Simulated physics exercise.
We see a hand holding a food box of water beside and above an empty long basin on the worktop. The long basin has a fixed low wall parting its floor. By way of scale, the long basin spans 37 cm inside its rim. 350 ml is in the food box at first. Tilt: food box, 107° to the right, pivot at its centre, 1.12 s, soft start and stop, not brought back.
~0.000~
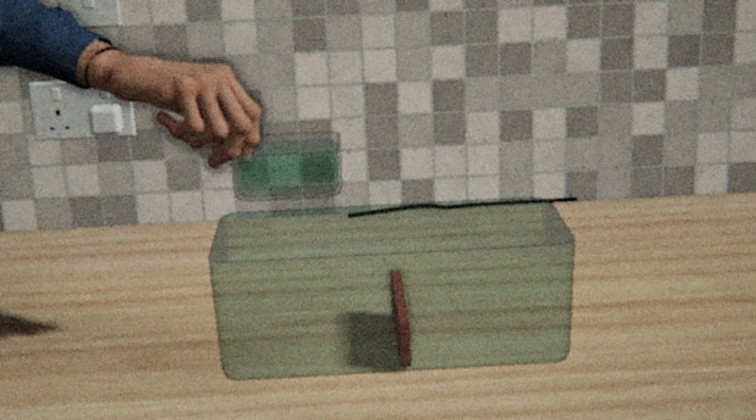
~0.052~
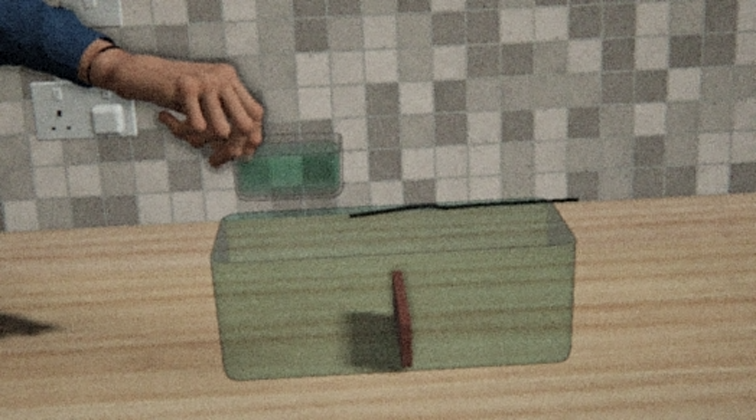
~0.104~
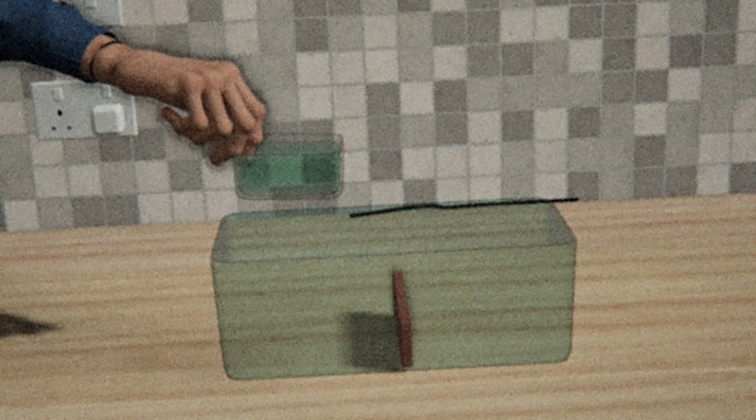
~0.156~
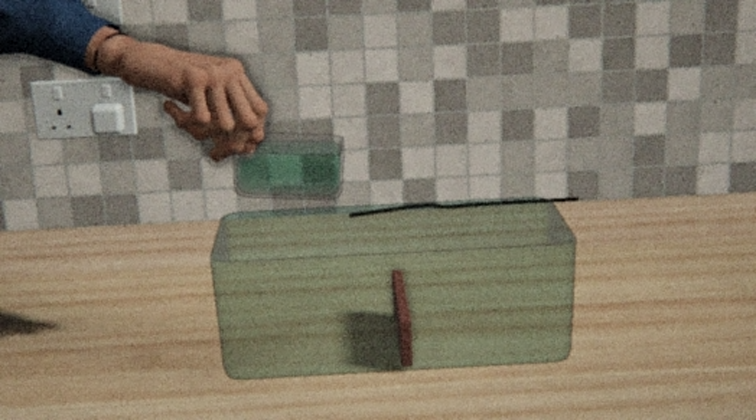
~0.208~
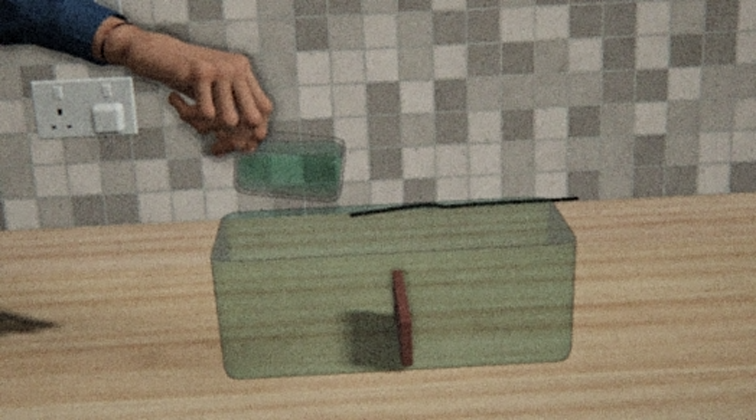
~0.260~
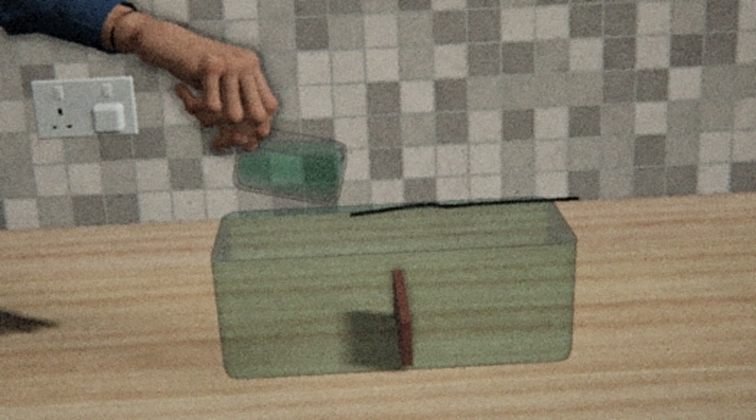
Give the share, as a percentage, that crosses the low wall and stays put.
Around 50 %.
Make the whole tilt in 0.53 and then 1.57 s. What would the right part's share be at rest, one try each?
In order, 20 and 50 per cent.
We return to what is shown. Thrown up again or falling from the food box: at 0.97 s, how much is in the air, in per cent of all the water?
About 2 per cent.
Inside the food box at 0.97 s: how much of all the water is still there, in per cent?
I'd say some 4 per cent remains.
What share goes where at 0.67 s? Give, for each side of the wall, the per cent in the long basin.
Left side near 20, right side near 26.
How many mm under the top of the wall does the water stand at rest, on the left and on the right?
Left roughly 46 mm; right roughly 44 mm.
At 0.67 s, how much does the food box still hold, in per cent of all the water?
Near 28 in a hundred.
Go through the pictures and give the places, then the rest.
The first picture shows tilt 0°; pouring edge (339, 143); surface from (237, 153) to (338, 148); the long basin's rim runs from (216, 239) to (561, 221); the wall's top is at (400, 296).
The second picture shows tilt 1°; pouring edge (341, 144); surface from (238, 153) to (340, 148).
The third picture shows tilt 2°; pouring edge (342, 146); surface from (239, 153) to (340, 148).
The fourth picture shows tilt 5°; pouring edge (343, 147); surface from (239, 152) to (340, 148).
The fifth picture shows tilt 9°; pouring edge (344, 151); surface from (240, 151) to (342, 149).
The sixth picture shows tilt 14°; pouring edge (345, 155); surface from (240, 151) to (344, 149).
By 0.67 s the tilt is 69° and 29 per cent is still to pour, 19 is left of the wall and 25 right of it.
By 0.97 s the tilt is 102° and 4 per cent is still to pour, 44 is left of the wall and 50 right of it.
By 1.28 s the tilt is 107° and 0 per cent is still to pour, 50 is left of the wall and 50 right of it.
By 1.62 s the tilt is 107° and 0 per cent is still to pour, 50 is left of the wall and 50 right of it.
At rest 50 per cent lies left of the wall, 50 right of it and 0 outside.
